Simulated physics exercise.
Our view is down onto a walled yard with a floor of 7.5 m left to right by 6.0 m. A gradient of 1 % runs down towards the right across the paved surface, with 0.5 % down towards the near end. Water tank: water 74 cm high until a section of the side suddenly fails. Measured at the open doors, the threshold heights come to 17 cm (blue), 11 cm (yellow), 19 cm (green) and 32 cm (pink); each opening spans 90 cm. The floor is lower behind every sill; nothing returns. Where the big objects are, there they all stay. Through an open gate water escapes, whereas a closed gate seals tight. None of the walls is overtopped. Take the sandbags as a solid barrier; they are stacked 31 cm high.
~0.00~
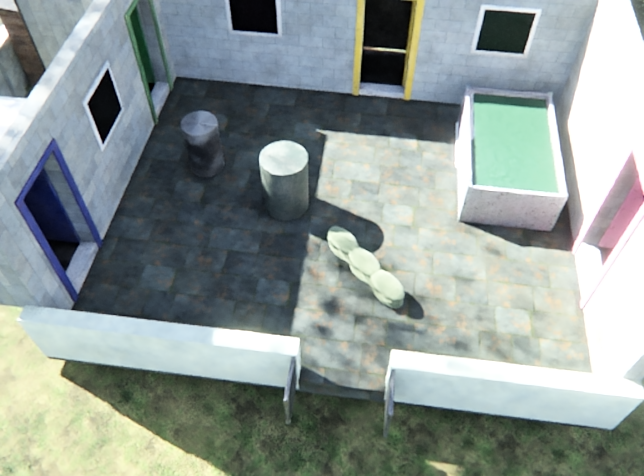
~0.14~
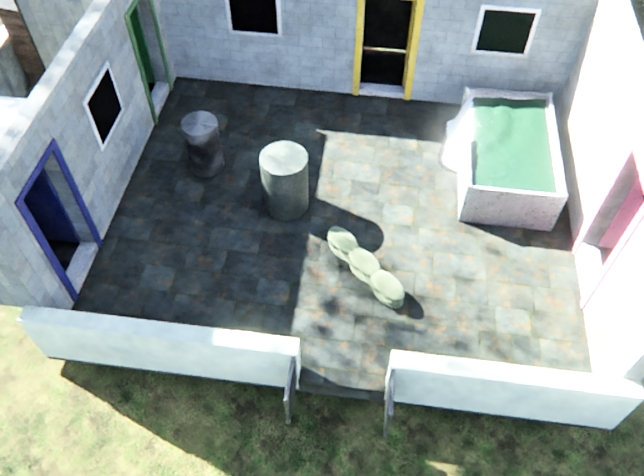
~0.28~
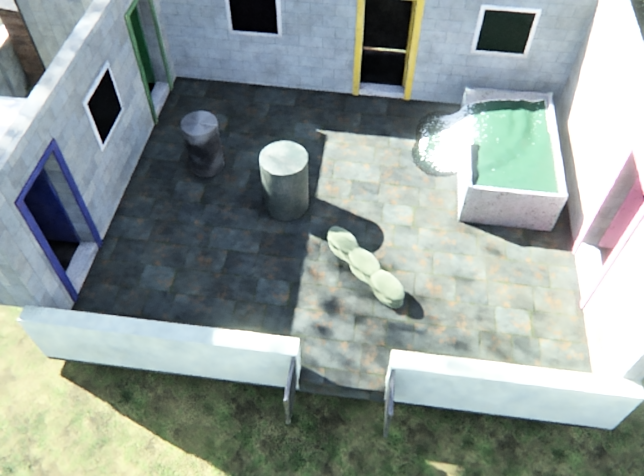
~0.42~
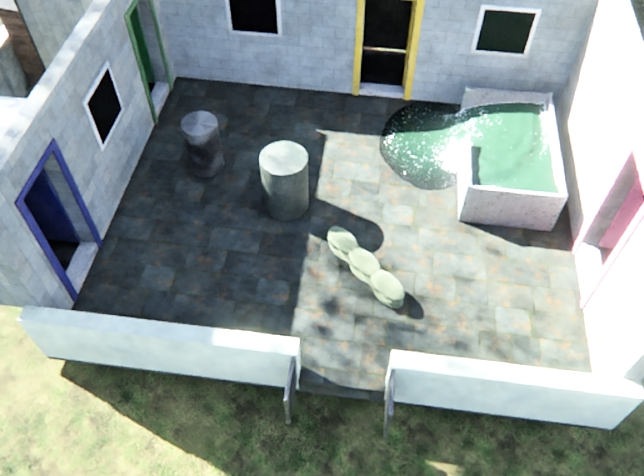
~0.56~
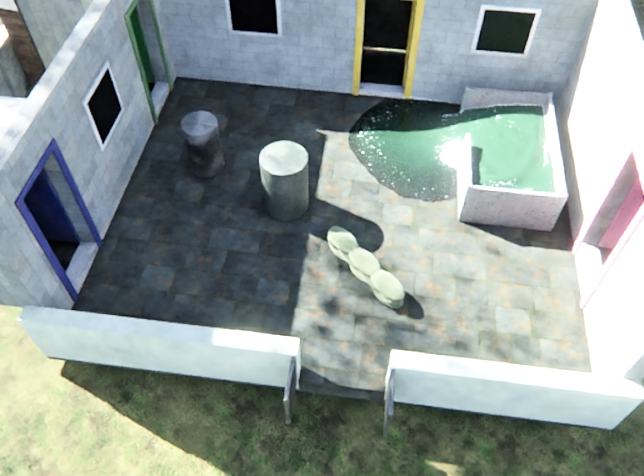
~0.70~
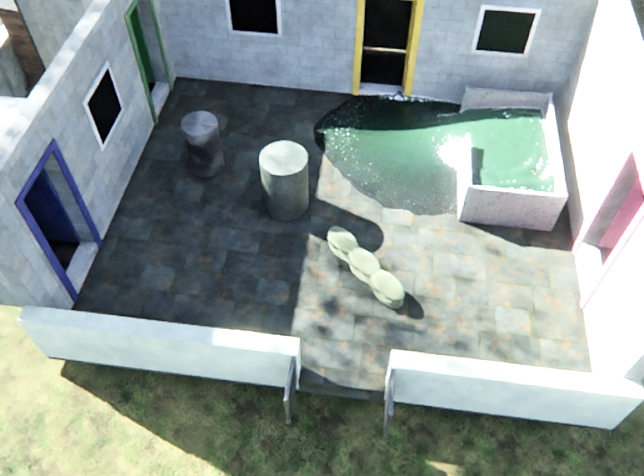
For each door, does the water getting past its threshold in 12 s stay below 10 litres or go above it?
The blue door: Below 10 litres; the yellow door: Above 10 litres; the green door: Above 10 litres; the pink door: Below 10 litres.
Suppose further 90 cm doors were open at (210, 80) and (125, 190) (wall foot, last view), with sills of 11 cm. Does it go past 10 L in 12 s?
First door beyond the limit, second door short of the limit.
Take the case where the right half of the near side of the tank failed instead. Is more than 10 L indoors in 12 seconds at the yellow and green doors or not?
Lab note: Vs limit, yellow door inside limit; green door inside limit.
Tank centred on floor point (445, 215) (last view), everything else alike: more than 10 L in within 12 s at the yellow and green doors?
Well, yellow ends up inside the mark and green ends up beyond the mark.
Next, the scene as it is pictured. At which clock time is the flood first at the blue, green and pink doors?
Door times: Blue 3.2 s / green 1.6 s / pink 7.5 s.
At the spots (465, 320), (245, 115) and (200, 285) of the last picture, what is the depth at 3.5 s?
Listed order: 0 / 7 / 0 cm.
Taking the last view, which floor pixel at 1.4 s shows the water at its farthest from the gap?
Near (203, 103).
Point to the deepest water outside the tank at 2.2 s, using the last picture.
Pixel (175, 82), about.
After 1.4 s water covers 30 % of the floor and is deepest (36 cm) near (453, 134); blue door not reached, yellow door 22 cm at the sill, 5 L in, green door not reached, pink door not reached.
After 2.2 s water covers 40 % of the floor and is deepest (36 cm) near (175, 82); blue door not reached, yellow door 18 cm at the sill, 35 L in, green door 28 cm at the sill, 1 L in, pink door not reached.
After 3.5 s water covers 50 % of the floor and is deepest (26 cm) near (161, 111); blue door 5 cm at the sill, 0 L in, yellow door 13 cm at the sill, 53 L in, green door 26 cm at the sill, 58 L in, pink door not reached.
After 7.0 s water covers 75 % of the floor and is deepest (14 cm) near (122, 341); blue door 9 cm at the sill, 0 L in, yellow door 6 cm at the sill, 56 L in, green door 8 cm at the sill, 70 L in, pink door not reached.
After 12.0 s water covers 95 % of the floor and is deepest (15 cm) near (586, 401); blue door 6 cm at the sill, 0 L in, yellow door 5 cm at the sill, 56 L in, green door 2 cm at the sill, 70 L in, pink door 7 cm at the sill, 0 L in.
